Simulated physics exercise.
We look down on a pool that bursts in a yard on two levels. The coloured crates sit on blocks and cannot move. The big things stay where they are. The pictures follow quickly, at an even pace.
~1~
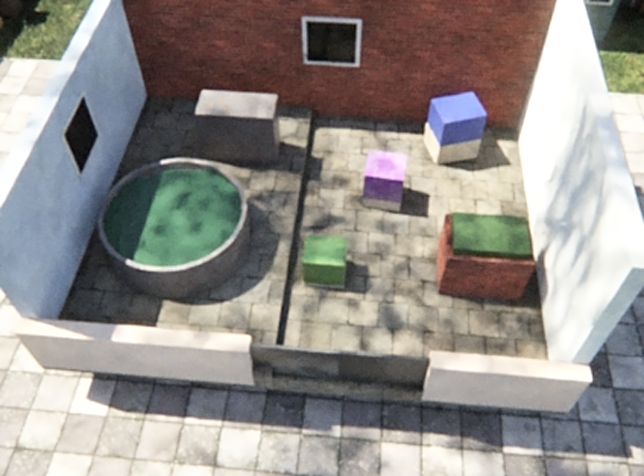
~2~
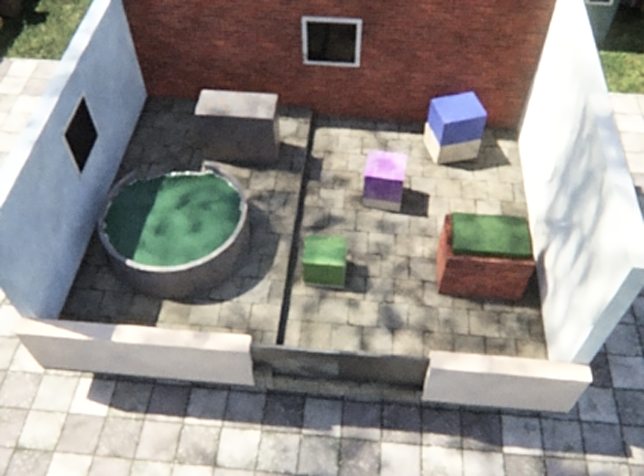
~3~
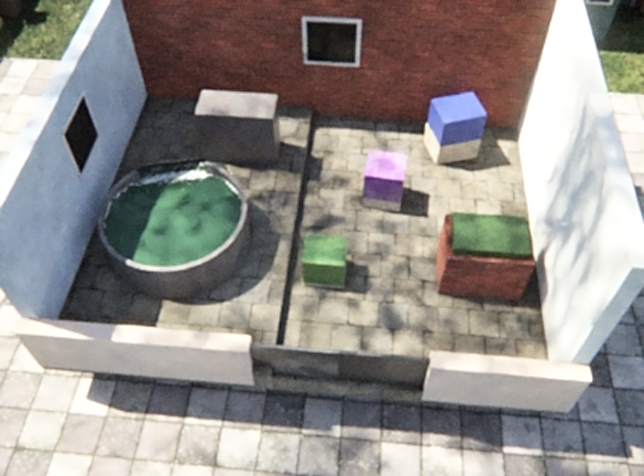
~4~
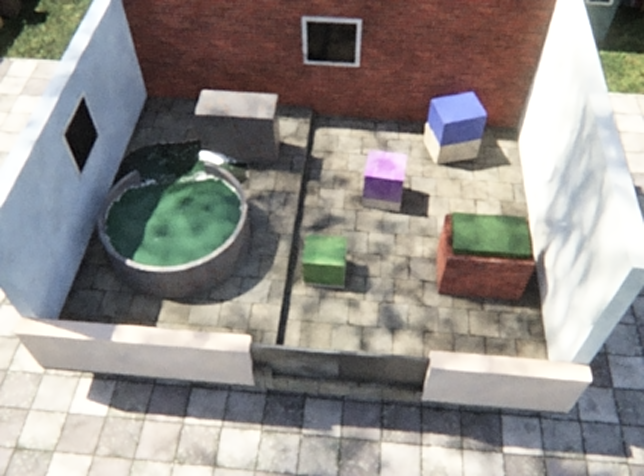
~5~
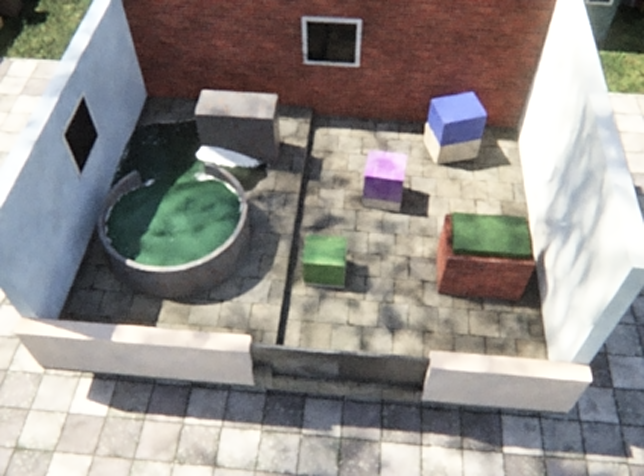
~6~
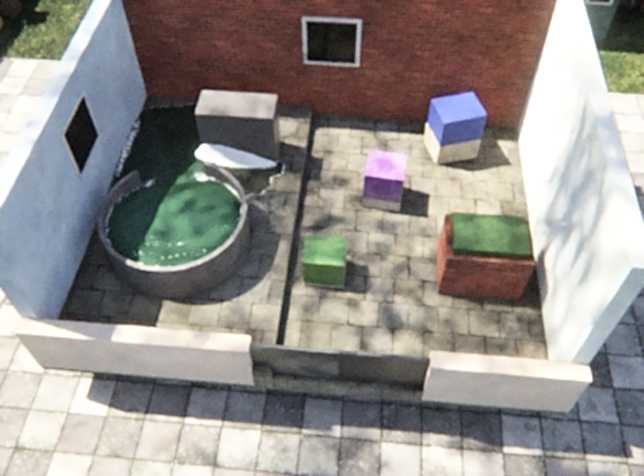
In this clip, a round tank of green water in a walled, paved yard with coloured blocks opens on its far side, and water pours through the gap and spreads across the paving toward the grey block and back wall.
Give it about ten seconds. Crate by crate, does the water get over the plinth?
One by one: The blue crate escapes dry; the purple crate escapes dry; the green crate is wetted.
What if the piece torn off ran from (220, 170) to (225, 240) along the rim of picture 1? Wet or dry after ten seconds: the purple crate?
Purple crate is soaked.
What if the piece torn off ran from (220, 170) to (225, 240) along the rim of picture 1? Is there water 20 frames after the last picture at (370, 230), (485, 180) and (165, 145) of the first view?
One after the other: Covered, under water, not flooded.
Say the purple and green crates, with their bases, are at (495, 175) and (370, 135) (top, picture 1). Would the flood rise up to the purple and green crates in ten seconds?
Then: The purple crate is spared; the green crate is wetted.
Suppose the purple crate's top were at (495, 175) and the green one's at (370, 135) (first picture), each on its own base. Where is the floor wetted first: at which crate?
That is the green crate.
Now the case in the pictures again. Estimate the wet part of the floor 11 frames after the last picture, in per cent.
Close to 35 %.
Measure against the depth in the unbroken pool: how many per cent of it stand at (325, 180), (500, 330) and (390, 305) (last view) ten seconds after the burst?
Roughly 10, 6 and 10 per cent, in turn.
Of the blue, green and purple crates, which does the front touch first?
First comes the purple one.
A moment on, water covers 20 % of the floor; the blue crate not reached, the purple crate not reached, the green crate not reached.
Next, water covers 35 % of the floor; the blue crate not reached, the purple crate water round its plinth, the green crate not reached.
Then, water covers 50 % of the floor; the blue crate water round its plinth, the purple crate water round its plinth, the green crate water round its plinth.
Later, water covers 80 % of the floor; the blue crate water round its plinth, the purple crate water round its plinth, the green crate water round its plinth.
In the end, water covers 95 % of the floor; the blue crate stayed above the water, the purple crate stayed above the water, the green crate was topped.
